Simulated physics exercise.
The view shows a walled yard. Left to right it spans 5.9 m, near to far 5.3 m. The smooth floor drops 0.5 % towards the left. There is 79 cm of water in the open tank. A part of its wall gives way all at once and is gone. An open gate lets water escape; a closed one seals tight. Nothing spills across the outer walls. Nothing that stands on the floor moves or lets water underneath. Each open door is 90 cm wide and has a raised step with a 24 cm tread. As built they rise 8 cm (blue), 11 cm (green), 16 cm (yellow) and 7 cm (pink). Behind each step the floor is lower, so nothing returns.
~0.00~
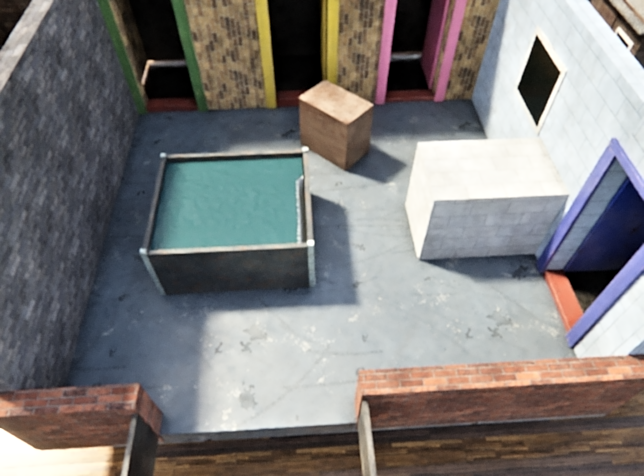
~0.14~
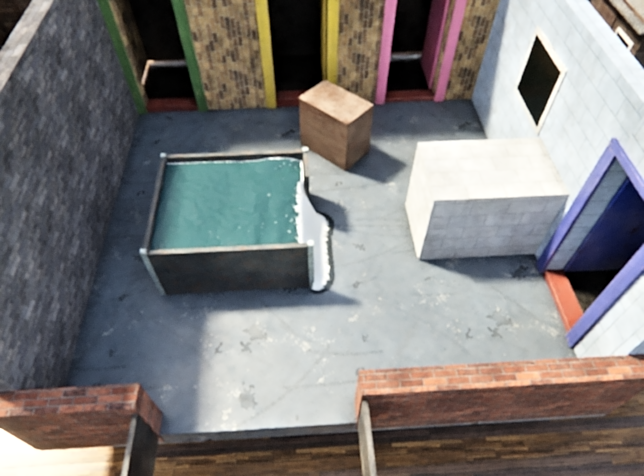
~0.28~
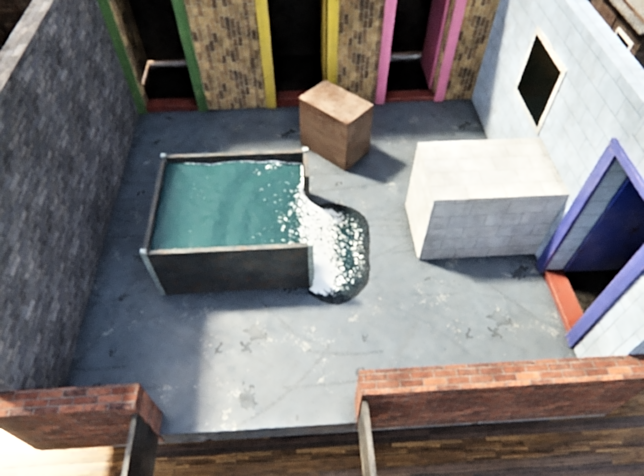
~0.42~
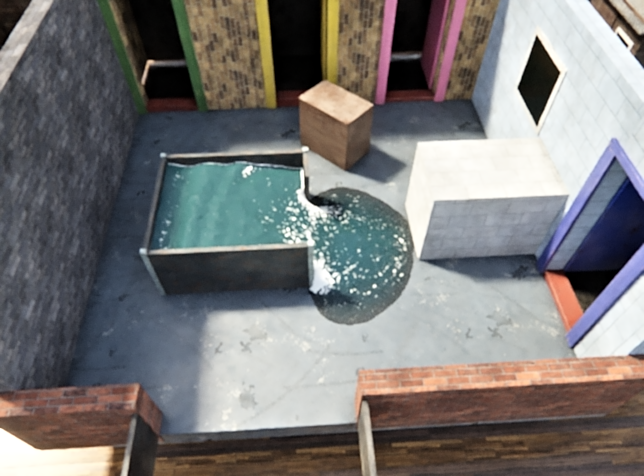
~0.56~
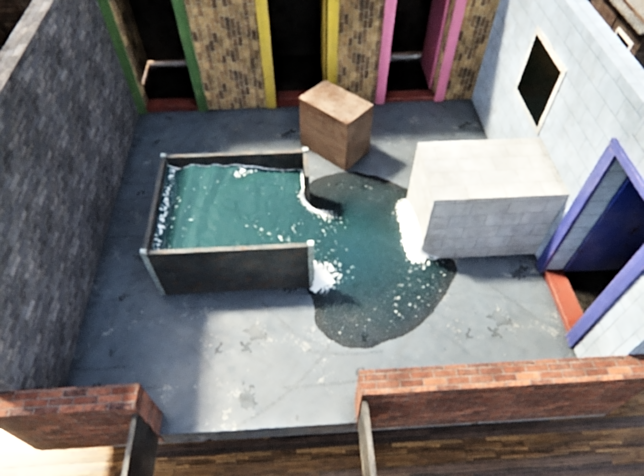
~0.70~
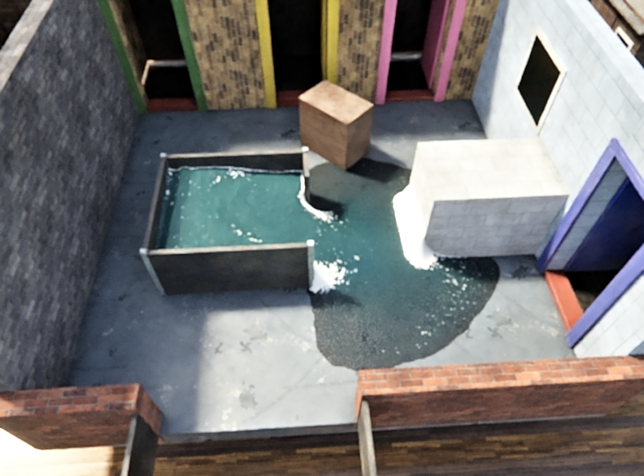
Water burst out through the right side of an open tank in a walled yard, spread across the grey floor, washed against a big white block and fanned out toward the front and right.
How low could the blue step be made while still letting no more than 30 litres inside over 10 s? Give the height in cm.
About 22 cm.
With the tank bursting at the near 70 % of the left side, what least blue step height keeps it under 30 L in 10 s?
Then roughly 10.0 cm.
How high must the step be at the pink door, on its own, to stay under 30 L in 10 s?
About 13.5 cm at pink.
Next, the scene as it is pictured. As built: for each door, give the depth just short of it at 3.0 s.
In cm: Blue 18, green 0, yellow 3, pink 14.
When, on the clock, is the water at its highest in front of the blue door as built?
Near 2.4 s.
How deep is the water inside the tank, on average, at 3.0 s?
Some 24 cm.
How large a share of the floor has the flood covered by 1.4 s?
Near 35 per cent is wet.
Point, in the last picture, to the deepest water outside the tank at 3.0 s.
Around (527, 256).
After 1.4 s water covers 35 % of the floor, deepest (46 cm) near (404, 241); 5 cm at the blue door, 19 litres in over its 8 cm step.
After 3.0 s water covers 50 % of the floor, deepest (34 cm) near (527, 256); 18 cm at the blue door, 139 litres in over its 8 cm step.
After 10.0 s water covers 95 % of the floor, deepest (10 cm) near (134, 135); 5 cm at the blue door, 253 litres in over its 8 cm step.
At the blue door as built, the water arrived by 1.0 s and peaked near 25 cm at 2.4 s.
With a step of 19 cm, 55 litres would have come in within the 10 s; with 25.5 cm, 12 litres. So under 30 litres takes about 22 cm.
